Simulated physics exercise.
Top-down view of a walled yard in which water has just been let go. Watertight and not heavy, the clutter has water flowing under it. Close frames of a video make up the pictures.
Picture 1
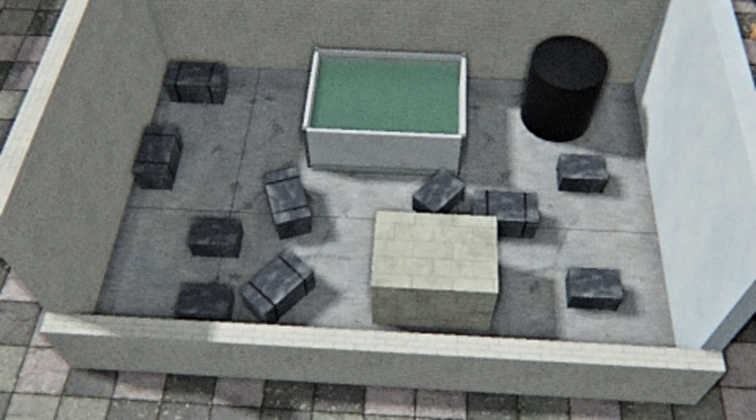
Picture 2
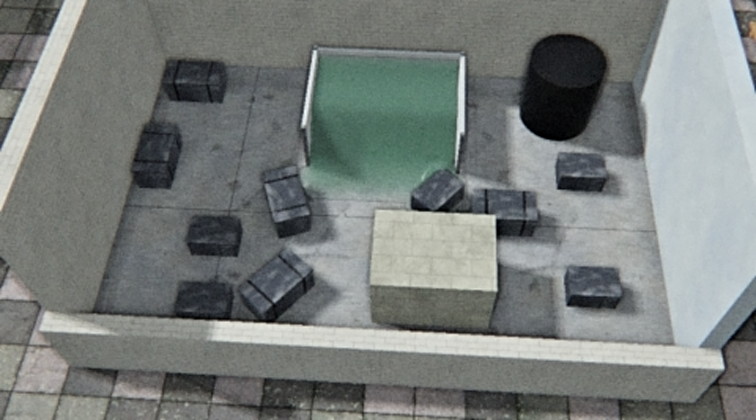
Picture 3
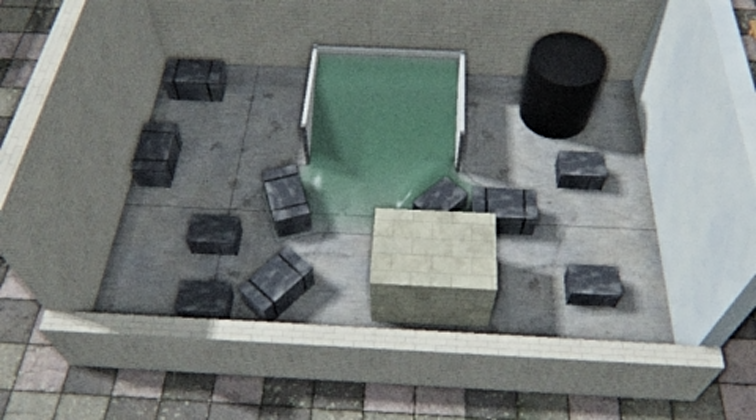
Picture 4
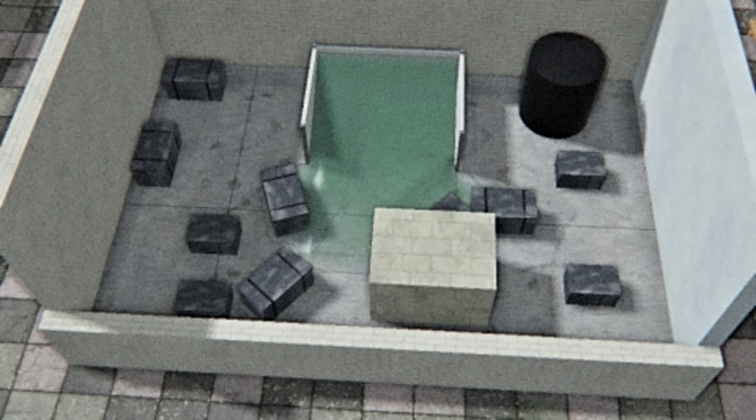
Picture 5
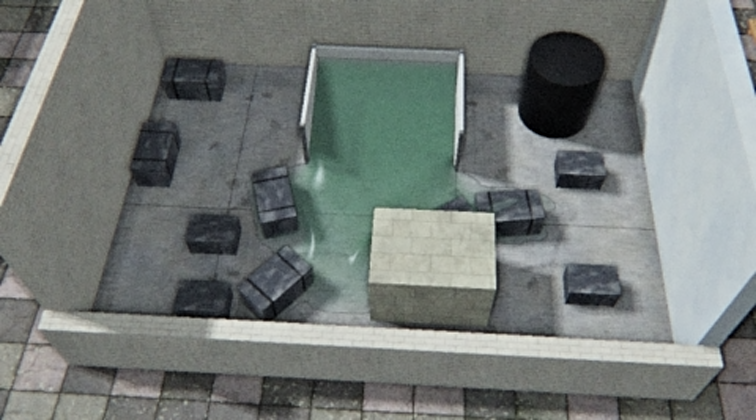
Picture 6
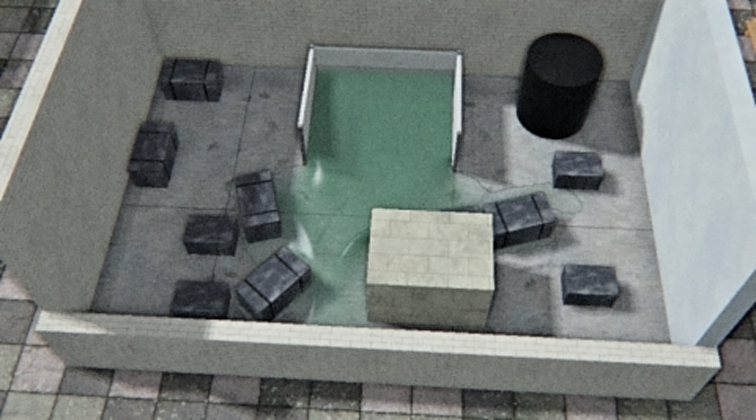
Green water pouring from an opened tank across a walled yard, spreading around a pale block and nudging a few dark crates aside.
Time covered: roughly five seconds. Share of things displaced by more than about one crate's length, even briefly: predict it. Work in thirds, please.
My answer: Two thirds or above.
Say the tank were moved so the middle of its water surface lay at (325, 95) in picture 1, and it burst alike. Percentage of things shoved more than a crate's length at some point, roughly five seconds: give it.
Estimate: Close to 60 per cent.
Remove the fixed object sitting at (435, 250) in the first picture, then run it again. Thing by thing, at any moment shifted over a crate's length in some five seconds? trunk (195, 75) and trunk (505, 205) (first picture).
First: Below that; second: At least that.
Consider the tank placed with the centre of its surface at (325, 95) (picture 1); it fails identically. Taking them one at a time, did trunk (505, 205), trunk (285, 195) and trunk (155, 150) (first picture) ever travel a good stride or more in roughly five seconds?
In turn: That far or more, that far or more, swept aside.
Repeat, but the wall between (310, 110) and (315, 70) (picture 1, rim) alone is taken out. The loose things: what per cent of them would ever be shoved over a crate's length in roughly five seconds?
It comes to roughly 50 %.
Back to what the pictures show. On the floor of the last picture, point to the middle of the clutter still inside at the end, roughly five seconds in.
It lands somewhere near (347, 157).
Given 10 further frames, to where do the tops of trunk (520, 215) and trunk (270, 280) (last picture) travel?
Near (633, 252) and (226, 277).
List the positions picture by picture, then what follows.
A crate at (439, 190) rests on the ground; a trunk at (286, 195), on the bottom; 0 of 10 have shifted, in the first picture.
A crate at (438, 189), on the bottom; a trunk at (285, 194), on the bottom; 0 of 10 have shifted, in the second picture.
A crate at (441, 198) rests on the ground, close to its start; a trunk at (285, 192) rests on the ground; 1 of 10 have shifted, in the third picture.
A crate at (446, 215), on the bottom, a stride from its start; a trunk at (284, 192) rests on the ground; 1 of 10 have shifted, in the fourth picture.
A crate at (451, 217) rests on the ground, a stride from its start; a trunk at (274, 194) rests on the ground, close to its start; 3 of 10 have shifted, in the fifth picture.
A crate at (458, 222) rests on the ground, a stride from its start; a trunk at (257, 198) rests on the ground, a stride from its start; 3 of 10 have shifted, in the sixth picture.
A moment on, 3 of 10 are well off their spots; 1 afloat.
Next, 5 of 10 are well off their spots; 4 afloat.
Later, 6 of 10 are well off their spots; 6 afloat.
In the end, 9 of 10 are well off their spots, and 9 have been at some point; 5 afloat.
